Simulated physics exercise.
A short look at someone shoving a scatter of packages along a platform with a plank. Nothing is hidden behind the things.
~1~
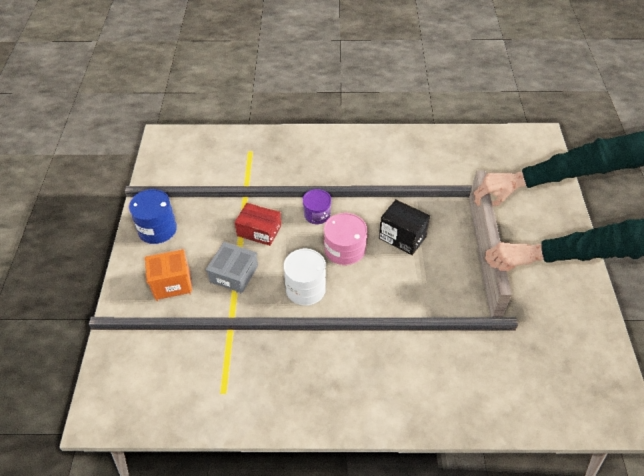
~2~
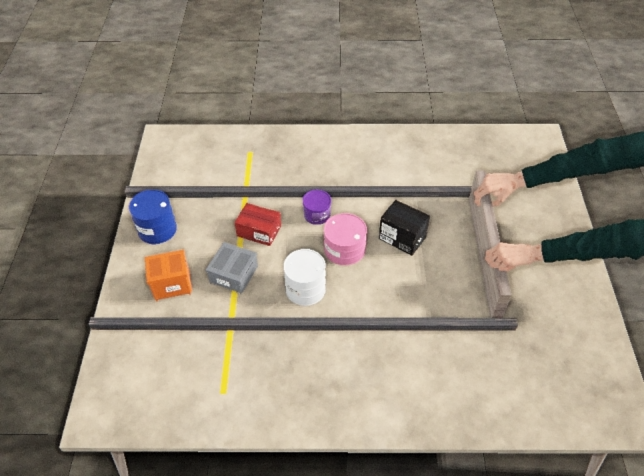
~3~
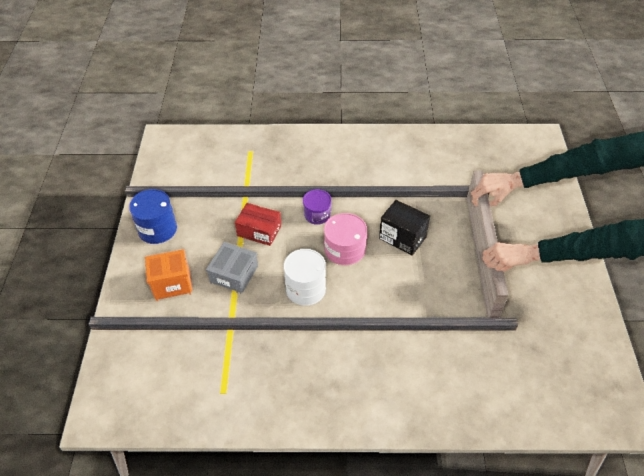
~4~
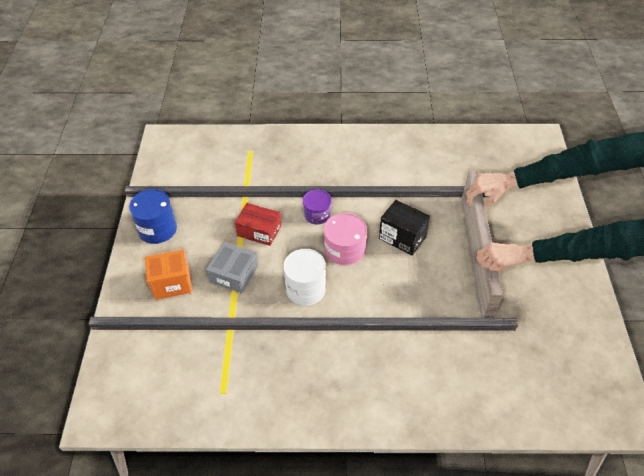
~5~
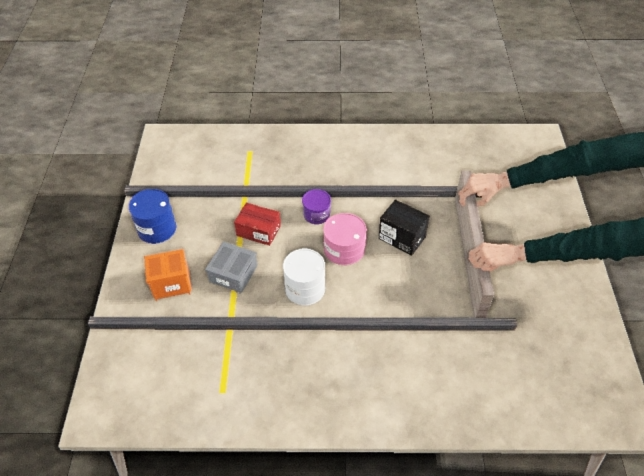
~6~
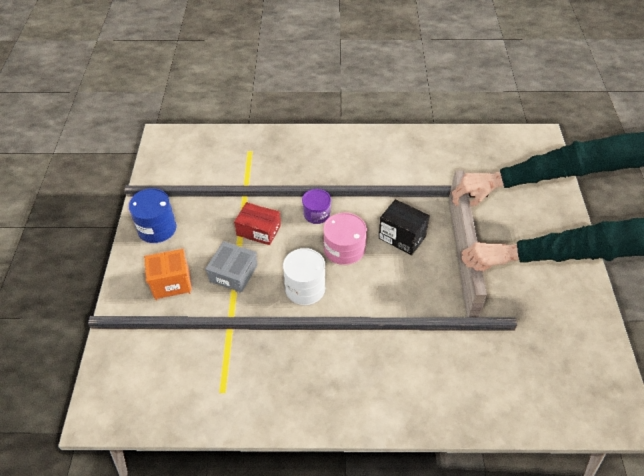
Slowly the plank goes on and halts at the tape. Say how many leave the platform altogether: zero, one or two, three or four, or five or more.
The number that fall off is zero.
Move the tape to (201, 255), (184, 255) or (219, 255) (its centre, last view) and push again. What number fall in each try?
The counts: 0, 1 and 0.
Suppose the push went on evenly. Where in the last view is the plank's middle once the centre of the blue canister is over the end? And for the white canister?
About (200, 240), and (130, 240) for the other.
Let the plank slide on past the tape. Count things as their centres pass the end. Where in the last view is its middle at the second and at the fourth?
First at (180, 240), next at (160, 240).
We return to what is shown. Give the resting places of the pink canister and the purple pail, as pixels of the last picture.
Near (217, 243) and (200, 206).
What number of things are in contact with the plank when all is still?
In contact: 3.
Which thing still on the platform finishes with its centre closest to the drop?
Foremost is the blue canister.
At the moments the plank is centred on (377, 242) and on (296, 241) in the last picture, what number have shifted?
By then 2, and 5.
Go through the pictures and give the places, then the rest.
The first frame shows blue canister (154, 217); orange tote (169, 276); grey tote (233, 268); plank (488, 242); tape (239, 255).
The second frame shows orange tote (169, 276); red parcel (258, 224).
The third frame shows grey tote (233, 268); black parcel (404, 227).
The fourth frame shows blue canister (154, 217); pink canister (345, 239).
The fifth frame shows orange tote (169, 275); purple pail (317, 207).
The sixth frame shows blue canister (153, 216); orange tote (169, 275); grey tote (233, 267); plank (466, 242); tape (238, 255).
Early on, none off yet; blue canister at rest near (153, 216); orange tote at rest near (169, 275); grey tote at rest near (233, 267).
A while later, none off yet; blue canister at rest near (153, 216); orange tote at rest near (169, 275); grey tote travelled a little near (223, 268).
Finally, the number that fall off is zero.
